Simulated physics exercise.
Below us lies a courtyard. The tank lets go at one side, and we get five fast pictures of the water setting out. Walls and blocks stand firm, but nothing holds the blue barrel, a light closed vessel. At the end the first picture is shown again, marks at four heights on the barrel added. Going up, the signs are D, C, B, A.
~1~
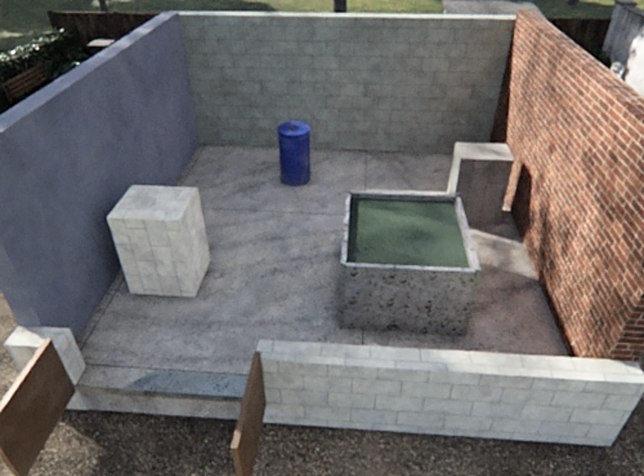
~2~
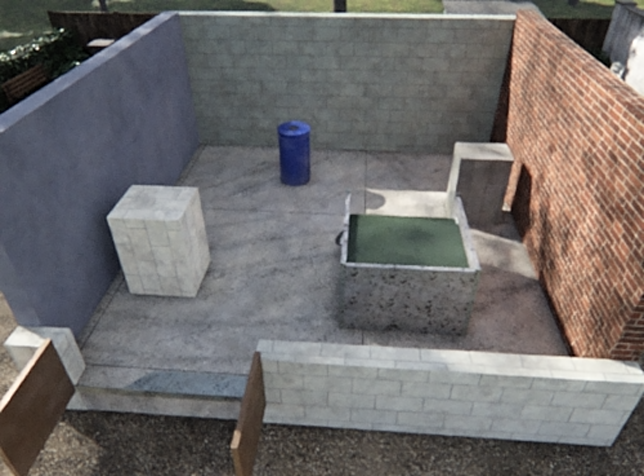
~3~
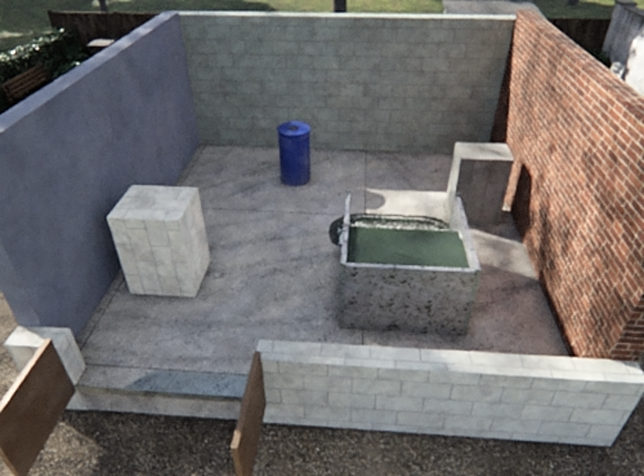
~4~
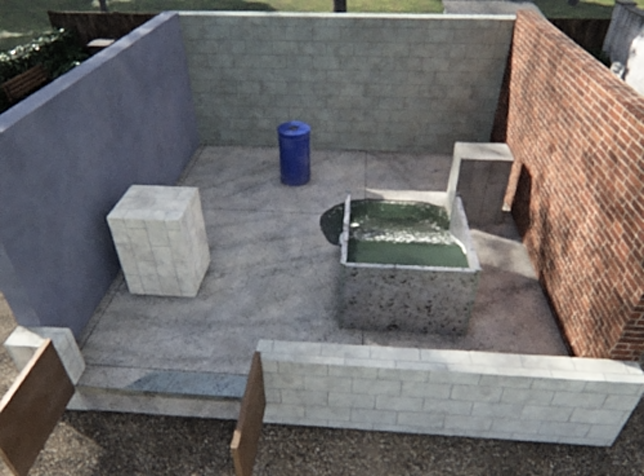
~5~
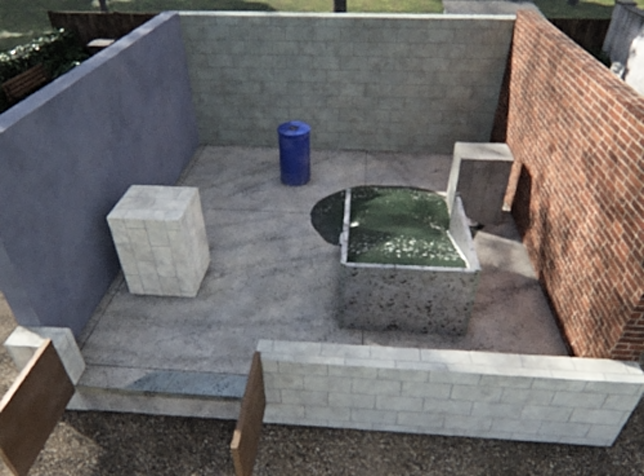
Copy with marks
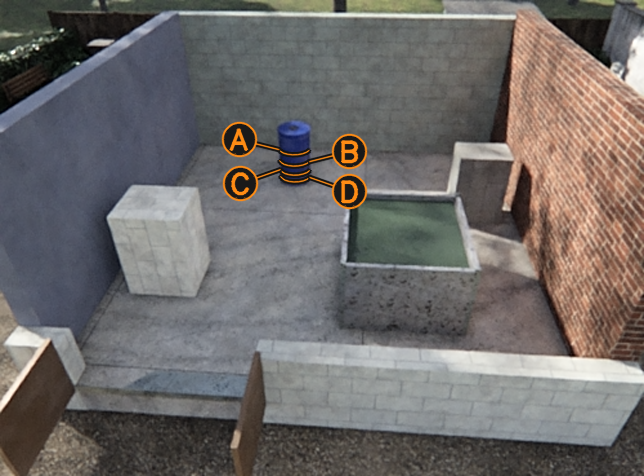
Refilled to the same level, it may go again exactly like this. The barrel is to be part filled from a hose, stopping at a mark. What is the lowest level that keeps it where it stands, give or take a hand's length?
Line C.
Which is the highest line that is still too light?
It is D.
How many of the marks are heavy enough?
Three of them.
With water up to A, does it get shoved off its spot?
No, that is safe.
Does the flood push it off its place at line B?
No.
On the marked copy, A at (292, 154); B at (293, 166); C at (293, 175); D at (293, 181); from the bottom up D, C, B, A.
If A is chosen, it does not move.
If B is chosen, it does not move.
If C is chosen, it does not move.
If D is chosen, it is pushed about twice its own width away.
